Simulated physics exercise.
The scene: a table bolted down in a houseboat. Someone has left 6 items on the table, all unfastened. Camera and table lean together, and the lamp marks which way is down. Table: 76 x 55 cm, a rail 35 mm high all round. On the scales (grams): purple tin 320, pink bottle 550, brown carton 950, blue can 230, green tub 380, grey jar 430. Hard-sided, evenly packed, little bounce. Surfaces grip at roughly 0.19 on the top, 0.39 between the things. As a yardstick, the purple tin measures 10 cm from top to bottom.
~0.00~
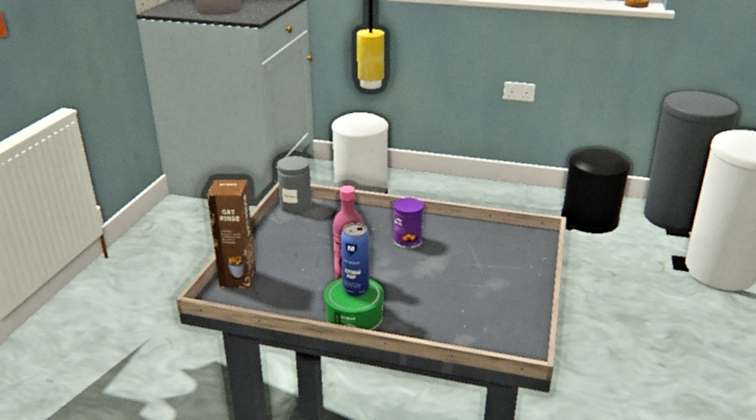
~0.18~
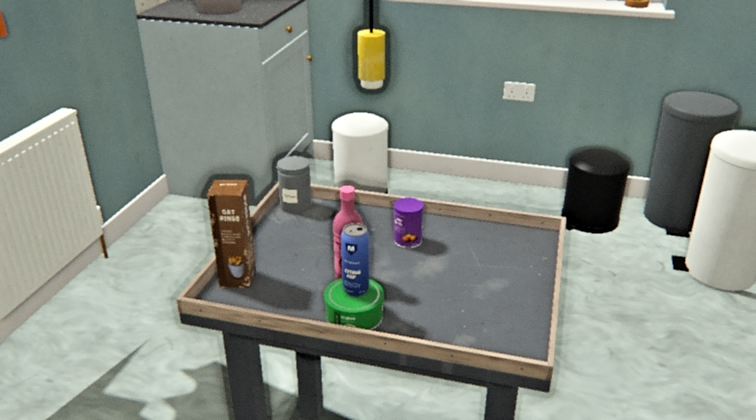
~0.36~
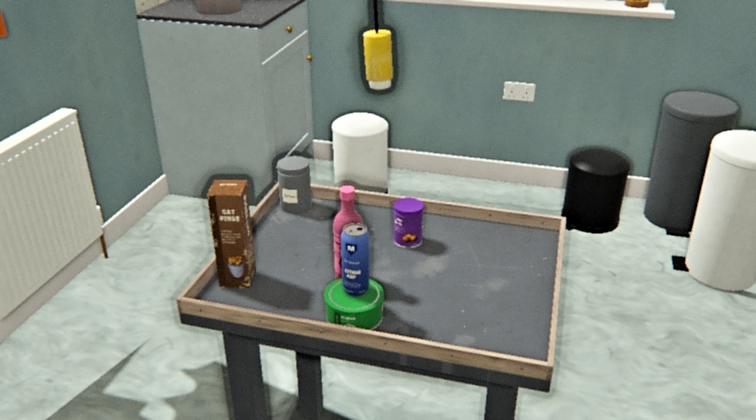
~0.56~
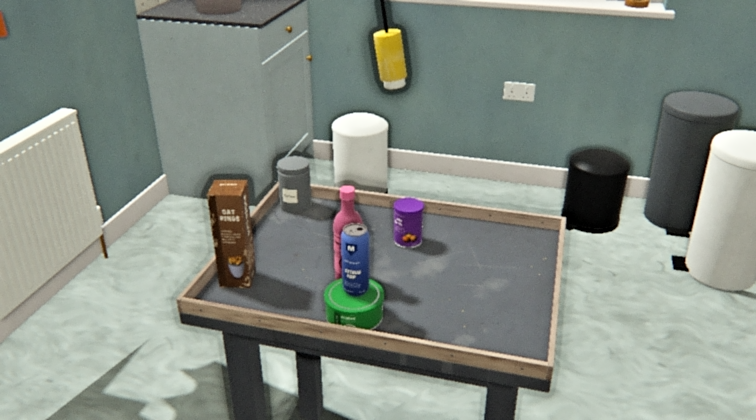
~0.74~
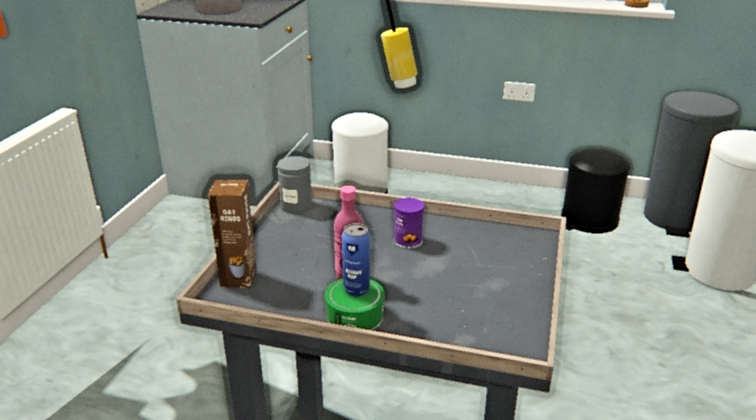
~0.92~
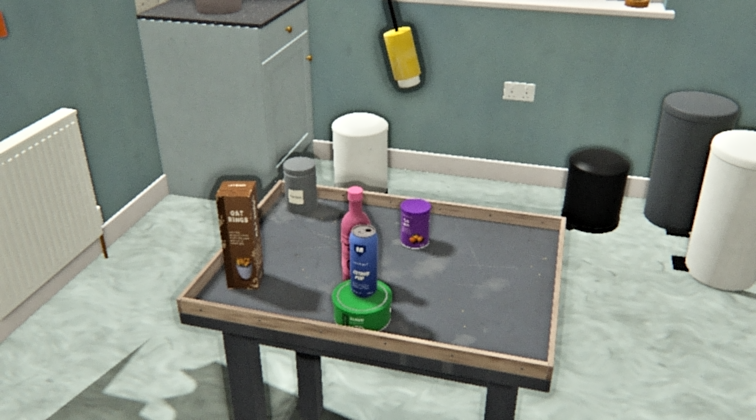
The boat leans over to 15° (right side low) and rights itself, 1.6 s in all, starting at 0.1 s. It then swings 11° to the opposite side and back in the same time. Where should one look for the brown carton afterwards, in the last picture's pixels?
The brown carton comes to rest near (295, 244).
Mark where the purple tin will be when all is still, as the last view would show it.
Around (464, 231).
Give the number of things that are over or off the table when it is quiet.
In all, 0.
After 1.12 s, boat heeled 12°, right side down; brown carton moved 7 cm near (260, 239); pink bottle moved 6 cm; blue can moved 6 cm.
After 1.22 s, boat heeled 10°, right side down; brown carton moved 9 cm near (273, 241); pink bottle moved 9 cm; blue can moved 9 cm.
After 1.42 s, boat heeled 4°, right side down; brown carton moved 14 cm near (293, 244); pink bottle moved 13 cm; blue can moved 13 cm.
In the end (3.8 s), not toppled but over 5 cm from the start, purple tin, pink bottle, brown carton, blue can, green tub and grey jar. In the last view, brown carton near (295, 244).
